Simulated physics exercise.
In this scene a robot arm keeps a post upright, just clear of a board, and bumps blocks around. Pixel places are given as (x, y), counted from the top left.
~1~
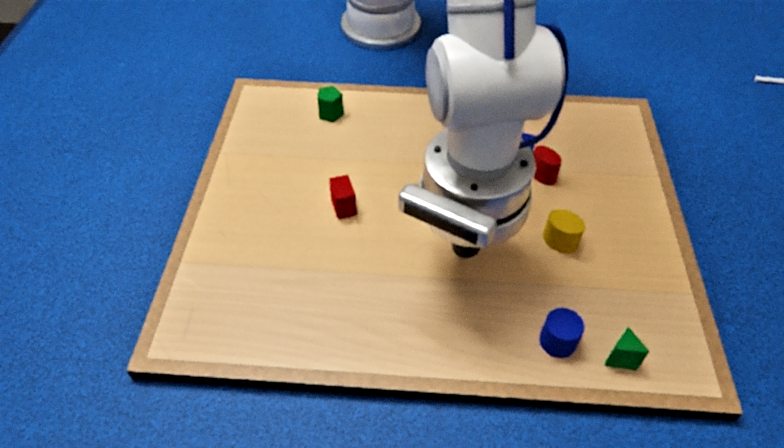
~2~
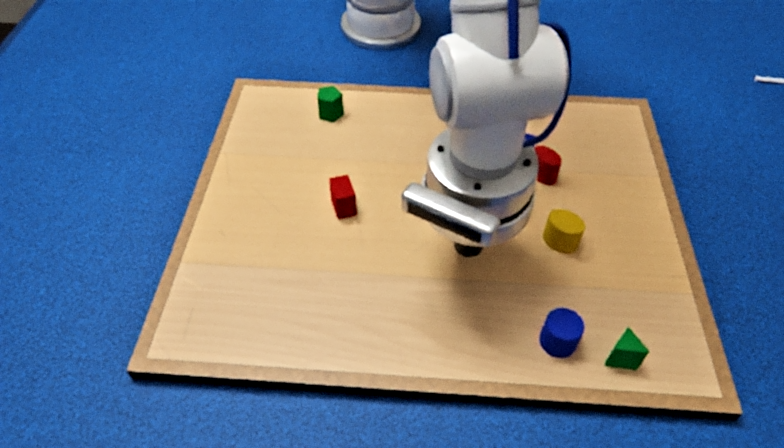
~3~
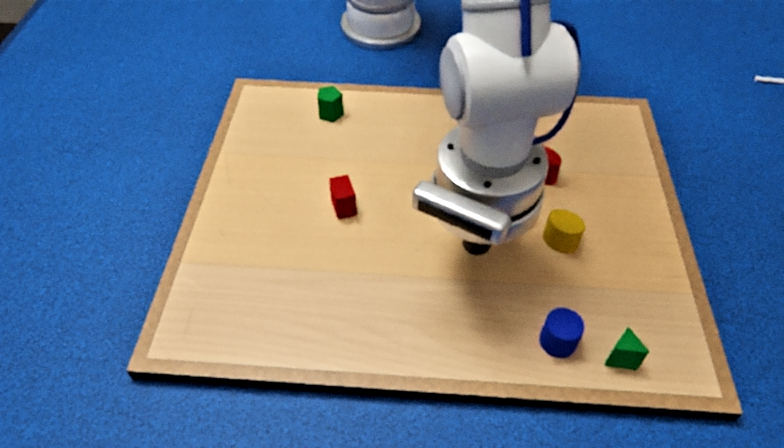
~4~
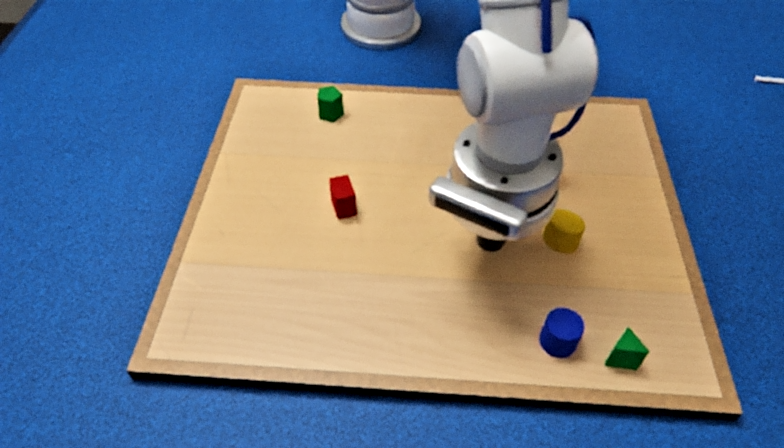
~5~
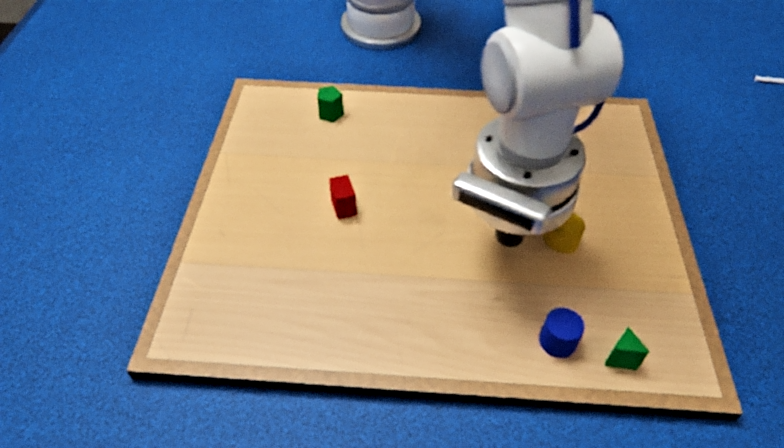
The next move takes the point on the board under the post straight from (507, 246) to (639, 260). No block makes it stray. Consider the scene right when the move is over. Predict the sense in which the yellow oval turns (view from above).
From above, it turns counterclockwise.
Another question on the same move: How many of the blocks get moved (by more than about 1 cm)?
In total, one block gets moved by over 1 cm.
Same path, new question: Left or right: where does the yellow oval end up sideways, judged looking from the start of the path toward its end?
My prediction: Leftwards.
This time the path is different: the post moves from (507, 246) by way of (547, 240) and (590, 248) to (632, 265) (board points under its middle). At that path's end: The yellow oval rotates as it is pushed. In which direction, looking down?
Looking down, it rotates anti-clockwise.
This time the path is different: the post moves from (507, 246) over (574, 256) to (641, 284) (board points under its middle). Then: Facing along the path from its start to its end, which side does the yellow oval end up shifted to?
Heads left.
On the path given first. One third of the way, post at (555, 241); yellow oval at (582, 219), turned 15° anticlockwise.
Two thirds of the way, post at (600, 246); yellow oval at (613, 213), turned 75° anticlockwise.
At the end, post at (643, 250); yellow oval at (621, 212), turned 105° anticlockwise.
